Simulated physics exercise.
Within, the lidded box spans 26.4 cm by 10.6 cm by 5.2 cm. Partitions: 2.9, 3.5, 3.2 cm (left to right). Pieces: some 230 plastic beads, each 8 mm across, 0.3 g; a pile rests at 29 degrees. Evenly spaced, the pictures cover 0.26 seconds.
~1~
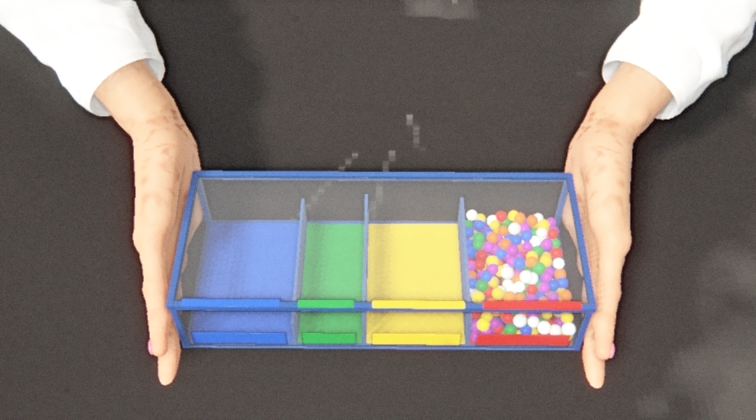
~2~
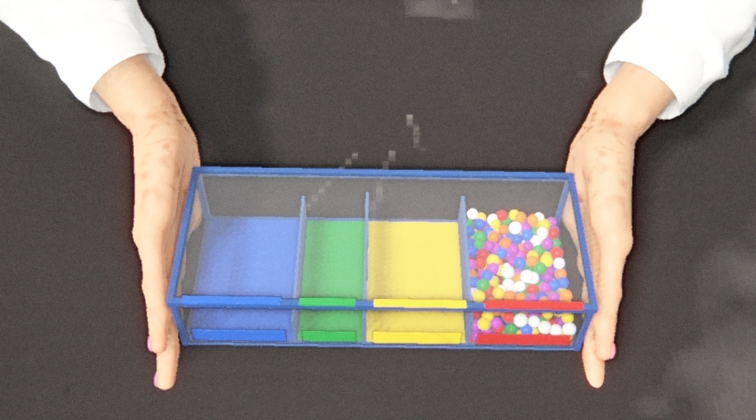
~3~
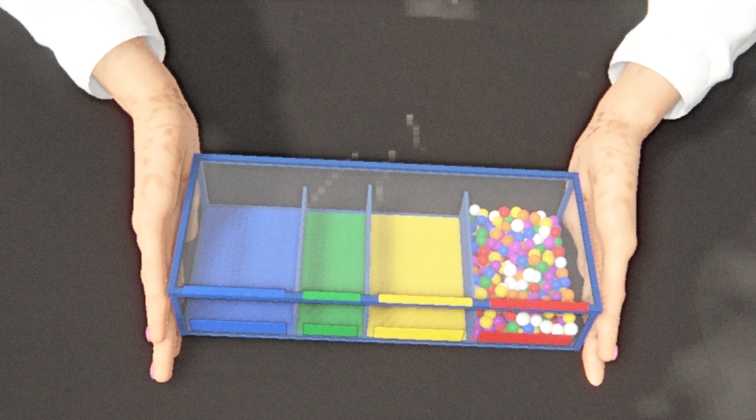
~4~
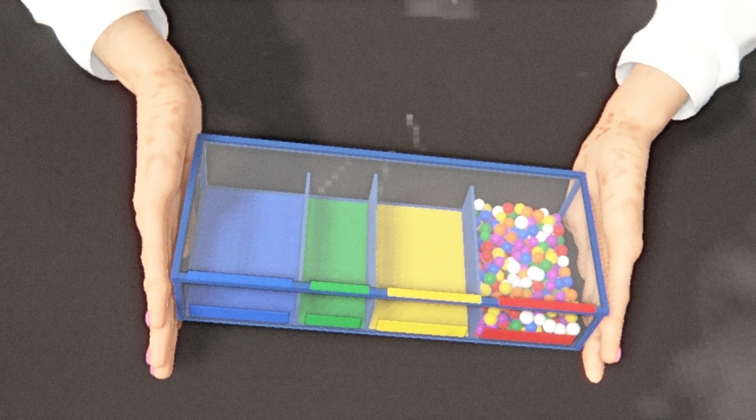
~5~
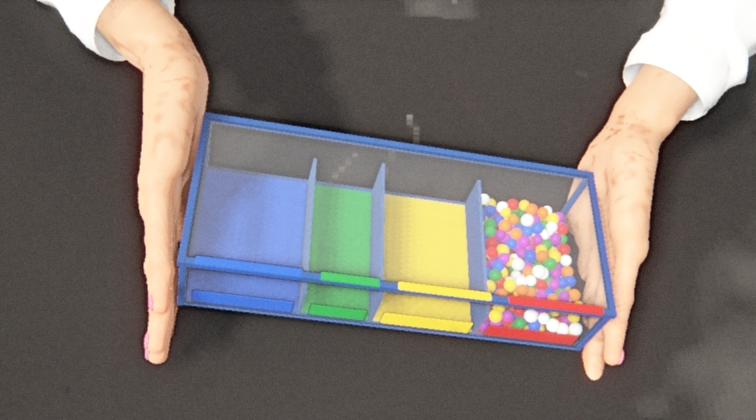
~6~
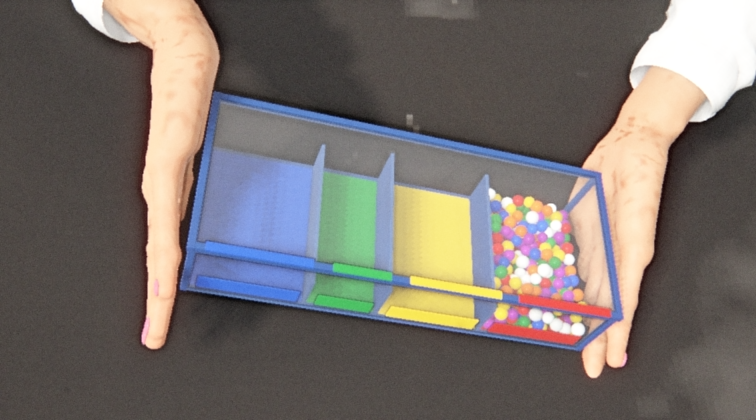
Against a plain dark grey surface, the view looks down from above and slightly in front, and it stays fixed throughout. Two hands in white sleeves hold the ends of a clear, blue-edged box with blue, green and yellow sections, empty, and a red-marked right section piled with multicoloured beads. The hands gradually tilt the box, raising its left end, while the beads stay in the right section.
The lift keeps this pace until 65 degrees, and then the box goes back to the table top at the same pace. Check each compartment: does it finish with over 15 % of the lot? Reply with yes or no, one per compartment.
Red yes, blue no, green no, yellow no.
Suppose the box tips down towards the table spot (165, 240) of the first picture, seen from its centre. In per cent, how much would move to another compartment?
Something like 20 per cent of the pieces.
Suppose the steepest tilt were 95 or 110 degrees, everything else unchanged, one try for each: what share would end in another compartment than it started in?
Some 0 and 0 per cent.
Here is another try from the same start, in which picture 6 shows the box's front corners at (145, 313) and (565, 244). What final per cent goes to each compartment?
Red 75 %, blue 5 %, green 5 %, yellow 20 %.
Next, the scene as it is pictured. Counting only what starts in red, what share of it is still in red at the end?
100 %.
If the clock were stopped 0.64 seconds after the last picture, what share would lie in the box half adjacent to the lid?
Close to 20 in a hundred.
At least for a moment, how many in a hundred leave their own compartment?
0 per cent, give or take.
Then, 0.64 s after the last picture, tilt 64 degrees; red 100 %.
Then, 1.07 s after the last picture, tilt 27 degrees; red 100 %.
Then, 1.58 s after the last picture, tilt 0 degrees; red 100 %.
In the end, red 100 %, blue 0 %, green 0 %, yellow 0 %.
